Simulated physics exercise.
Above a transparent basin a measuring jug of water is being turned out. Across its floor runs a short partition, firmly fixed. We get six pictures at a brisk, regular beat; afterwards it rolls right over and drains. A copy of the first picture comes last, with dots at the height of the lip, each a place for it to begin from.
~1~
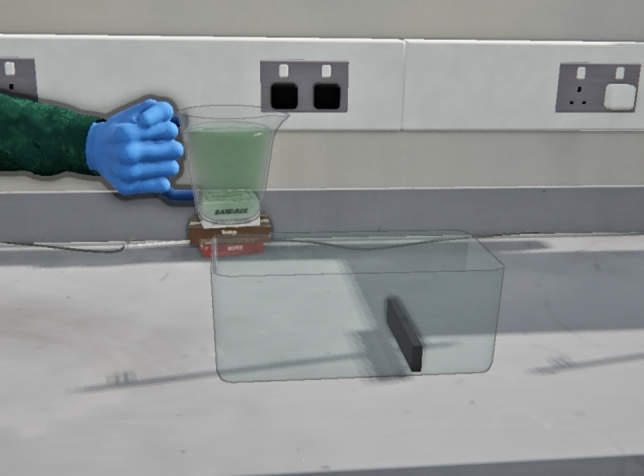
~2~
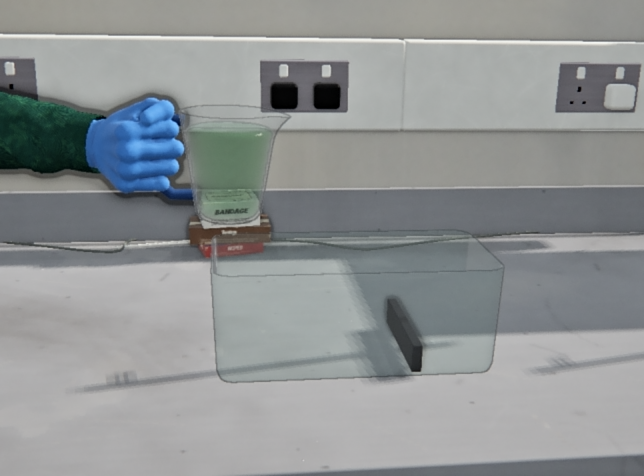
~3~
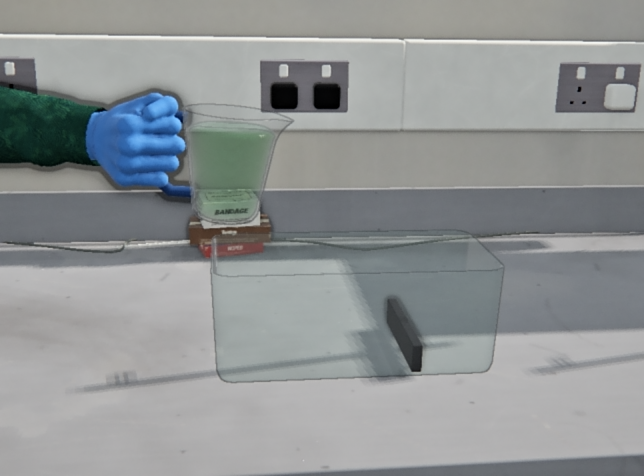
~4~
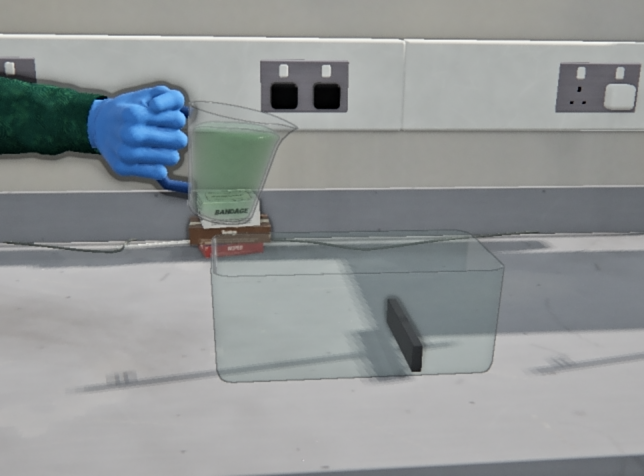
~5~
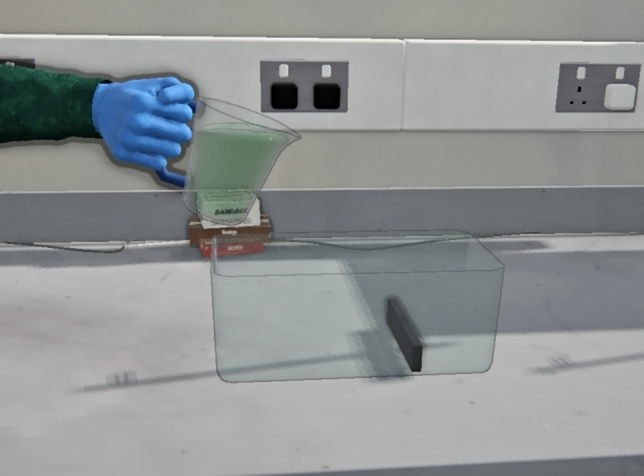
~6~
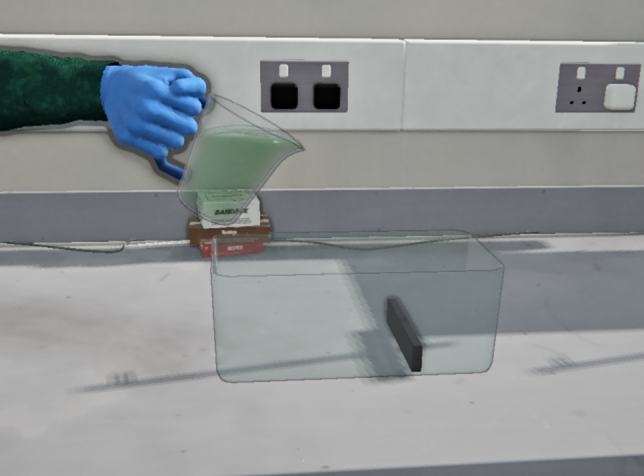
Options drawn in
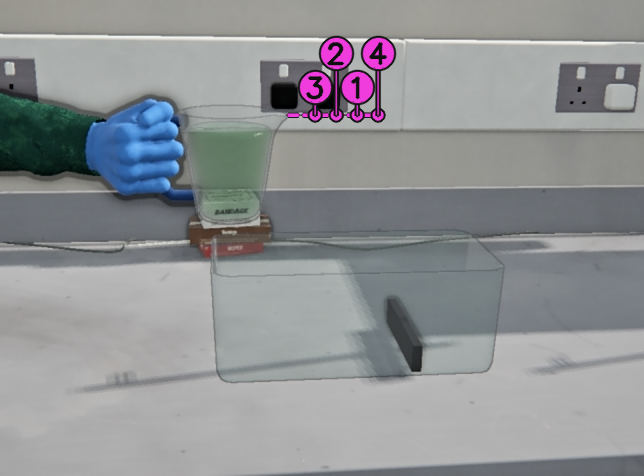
Above a clear basin with a short dark partition on its floor, a blue-gloved hand held a jug of green liquid upright, then gradually tilted it to the right, with nothing leaving the jug.
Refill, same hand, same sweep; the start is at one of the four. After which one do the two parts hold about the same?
1 beats the others.
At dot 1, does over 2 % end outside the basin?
No, it does not.
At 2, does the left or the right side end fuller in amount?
More ends on the left.
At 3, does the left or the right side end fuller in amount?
The left one.
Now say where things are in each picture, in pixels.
Upright, lip at (288, 115); basin from (216, 379) to (491, 369); top of the wall at (404, 320); nothing has left yet, in the first frame.
Upright, lip at (290, 116); nothing has left yet, in the second frame.
Tipped about 5°, lip at (292, 120); nothing has left yet, in the third frame.
Tipped about 11°, lip at (297, 127); nothing has left yet, in the fourth frame.
Tipped about 19°, lip at (301, 136); nothing has left yet, in the fifth frame.
Tipped about 28°, lip at (304, 148); nothing has left yet, in the sixth frame.
In magenta, 1 at (357, 115); 2 at (336, 115); 3 at (315, 115); 4 at (378, 115).
If 1 is chosen, about 44 % ends left of the wall and 55 % right of it.
If 2 is chosen, about 86 % ends left of the wall and 13 % right of it.
If 3 is chosen, about 89 % ends left of the wall and 9 % right of it.
If 4 is chosen, about 19 % ends left of the wall and 80 % right of it.
